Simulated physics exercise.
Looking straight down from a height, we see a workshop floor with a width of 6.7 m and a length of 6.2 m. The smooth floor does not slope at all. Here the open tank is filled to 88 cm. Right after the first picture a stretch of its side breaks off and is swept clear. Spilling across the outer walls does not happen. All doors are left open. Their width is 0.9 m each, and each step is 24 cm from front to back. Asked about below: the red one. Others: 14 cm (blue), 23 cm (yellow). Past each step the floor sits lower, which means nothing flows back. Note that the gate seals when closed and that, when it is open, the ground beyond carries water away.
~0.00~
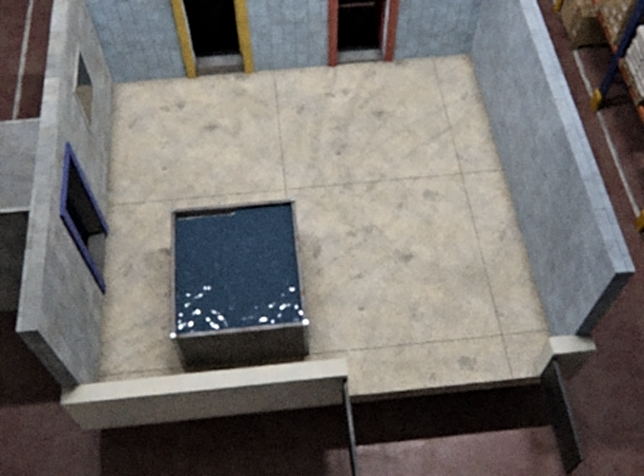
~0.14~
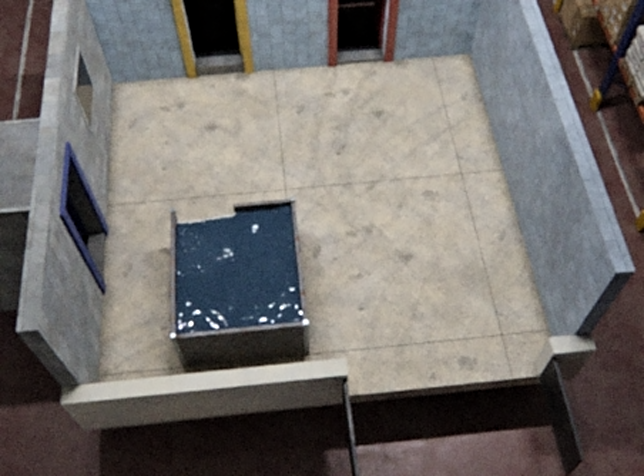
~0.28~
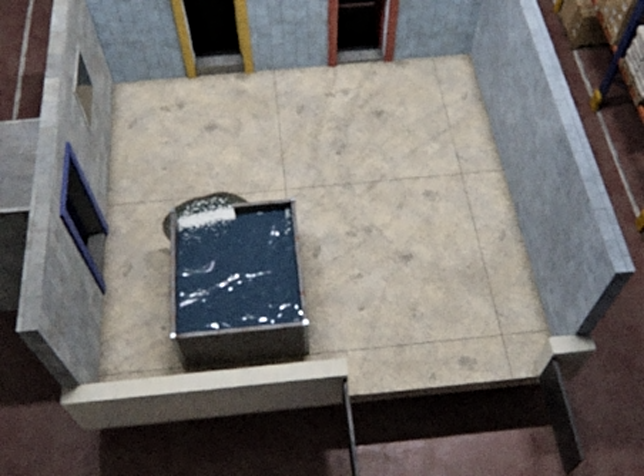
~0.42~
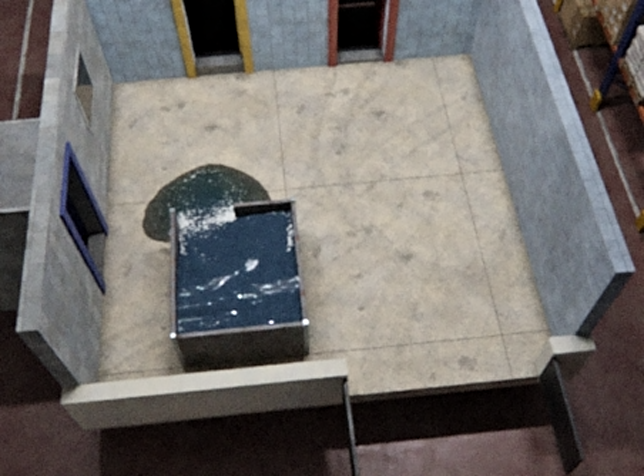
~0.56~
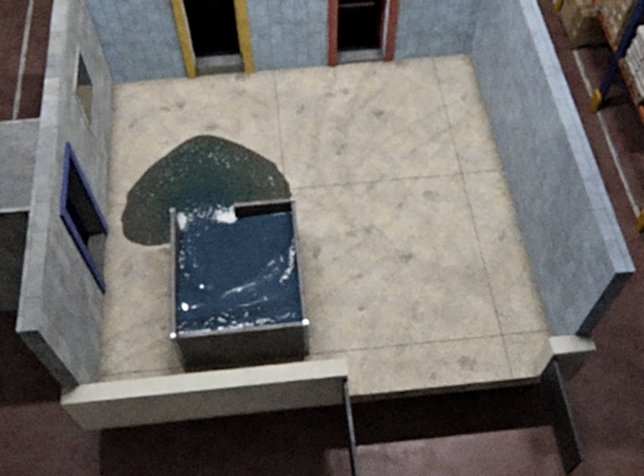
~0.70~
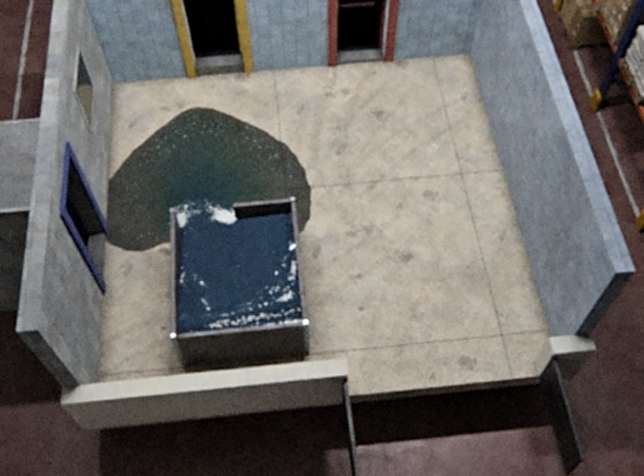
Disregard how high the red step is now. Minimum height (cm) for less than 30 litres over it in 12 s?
Around 6.5 cm.
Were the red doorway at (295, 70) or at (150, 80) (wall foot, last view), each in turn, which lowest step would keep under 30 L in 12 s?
Minimums: Roughly 14.5 cm and 35 cm.
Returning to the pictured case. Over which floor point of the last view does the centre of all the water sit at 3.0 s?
About (228, 193).
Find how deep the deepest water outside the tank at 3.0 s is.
Up to some 31 centimetres, I'd say.
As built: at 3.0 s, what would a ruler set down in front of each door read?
Blue 2, yellow 28, red 10 cm.
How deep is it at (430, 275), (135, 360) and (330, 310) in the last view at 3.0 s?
In that order: 0, 0 and 0 cm.
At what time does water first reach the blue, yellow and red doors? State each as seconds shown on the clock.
Blue: 1.1 s; yellow: 0.9 s; red: 1.8 s.
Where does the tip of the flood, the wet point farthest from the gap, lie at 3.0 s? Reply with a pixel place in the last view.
Roughly at (470, 56) in the last view.
After 1.4 s water covers 30 % of the floor, deepest (52 cm) near (114, 86); it has not reached the red door.
After 3.0 s water covers 40 % of the floor, deepest (31 cm) near (122, 138); 10 cm at the red door, 4 litres in over its 8 cm step.
After 12.0 s water covers 100 % of the floor, deepest (11 cm) near (409, 361); 8 cm at the red door, 16 litres in over its 8 cm step.
At the red door as built, the water arrived by 1.9 s and peaked near 12 cm at 2.6 s.
Run again over the same 12 s with other heights there, 38 litres in over 6 cm, 16 litres over 8 cm. The limit of 30 litres is kept from about 6.5 cm up.
